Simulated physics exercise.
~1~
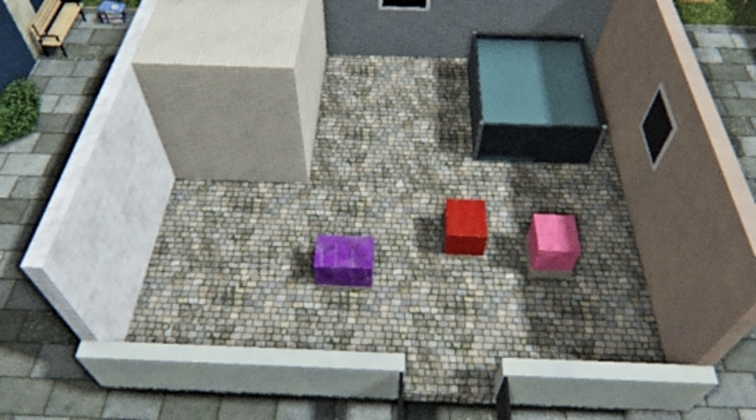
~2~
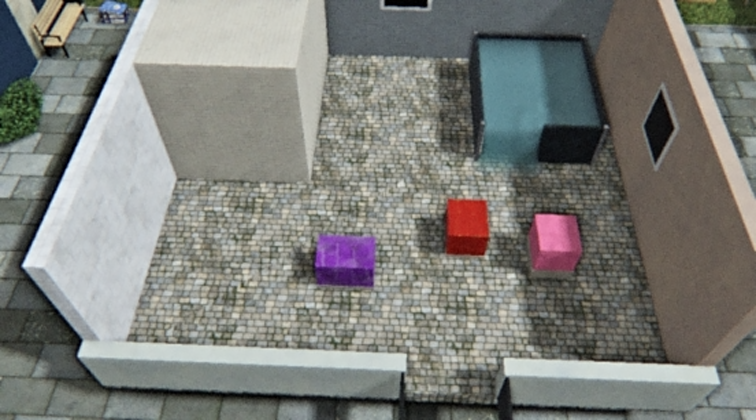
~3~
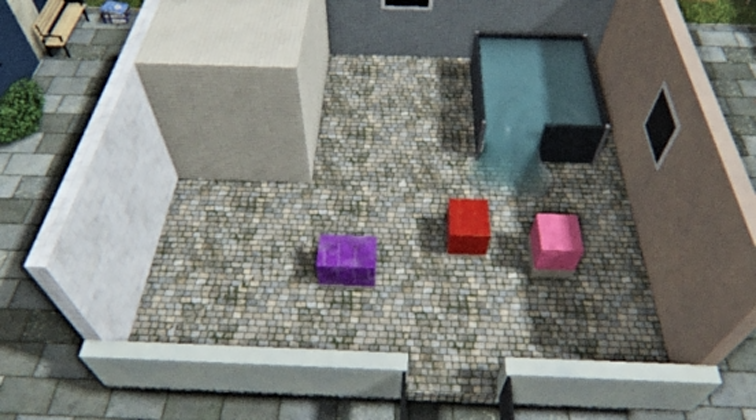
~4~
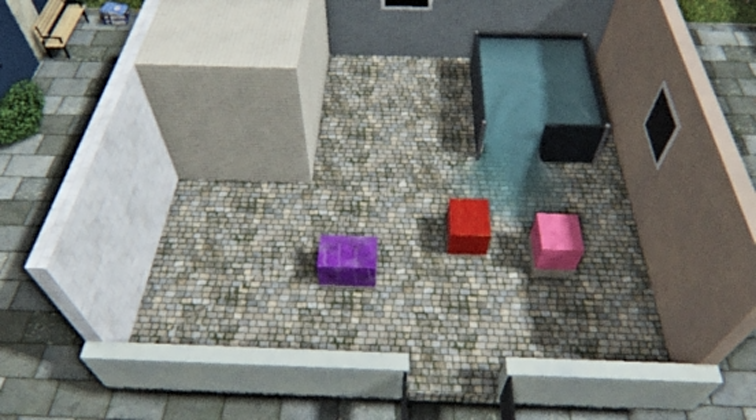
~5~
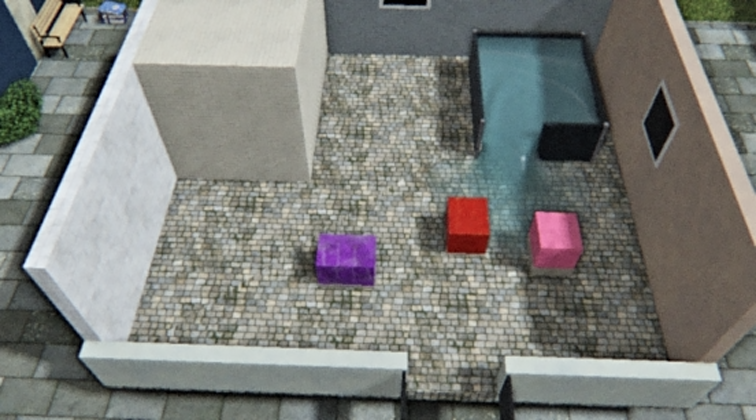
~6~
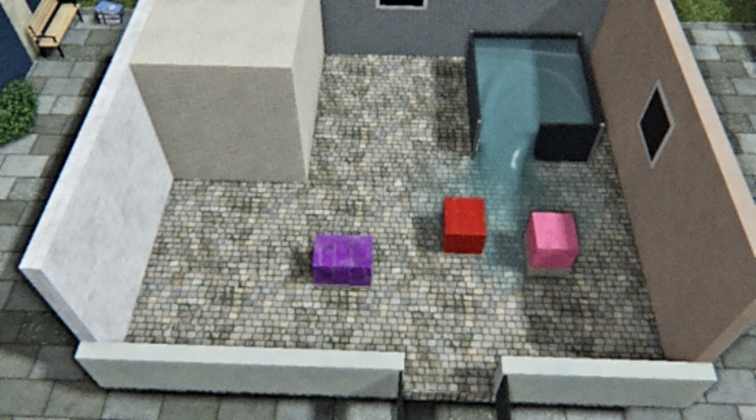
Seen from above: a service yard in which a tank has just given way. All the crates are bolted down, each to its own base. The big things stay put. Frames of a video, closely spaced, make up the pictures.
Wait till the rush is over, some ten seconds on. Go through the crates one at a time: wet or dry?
Outcome: The pink crate will be caught by the water. The red crate will be caught by the water. The purple crate will be caught by the water.
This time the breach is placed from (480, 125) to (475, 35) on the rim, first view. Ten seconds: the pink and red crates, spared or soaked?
My reading: Pink stays untouched, red gets drenched.
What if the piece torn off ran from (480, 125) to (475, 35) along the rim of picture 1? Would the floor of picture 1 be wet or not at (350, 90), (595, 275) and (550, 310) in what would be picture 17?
Going through them in turn: Reached by the flood, then still unsoaked, then still unsoaked.
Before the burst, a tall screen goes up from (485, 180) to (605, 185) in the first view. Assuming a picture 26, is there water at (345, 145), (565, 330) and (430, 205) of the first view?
As listed: Flooded, under water, wet.
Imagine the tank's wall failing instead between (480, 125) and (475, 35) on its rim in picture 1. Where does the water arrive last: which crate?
That would be the pink crate.
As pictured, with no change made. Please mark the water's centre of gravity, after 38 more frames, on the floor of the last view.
My guess is about (465, 202).
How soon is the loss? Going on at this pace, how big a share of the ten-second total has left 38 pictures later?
65 per cent.
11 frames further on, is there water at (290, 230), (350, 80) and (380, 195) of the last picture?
Going through them in order, I'd call them drenched, clear and drenched.
A moment on, water covers 25 % of the floor; the pink crate water round its plinth, the red crate water round its plinth, the purple crate water round its plinth.
Next, water covers 45 % of the floor; the pink crate water round its plinth, the red crate water round its plinth, the purple crate water round its plinth.
Then, water covers 65 % of the floor; the pink crate water round its plinth, the red crate water round its plinth, the purple crate water round its plinth.
Later, water covers 85 % of the floor; the pink crate water round its plinth, the red crate water round its plinth, the purple crate water round its plinth.
In the end, water covers 95 % of the floor; the pink crate was topped, the red crate was topped, the purple crate was topped.
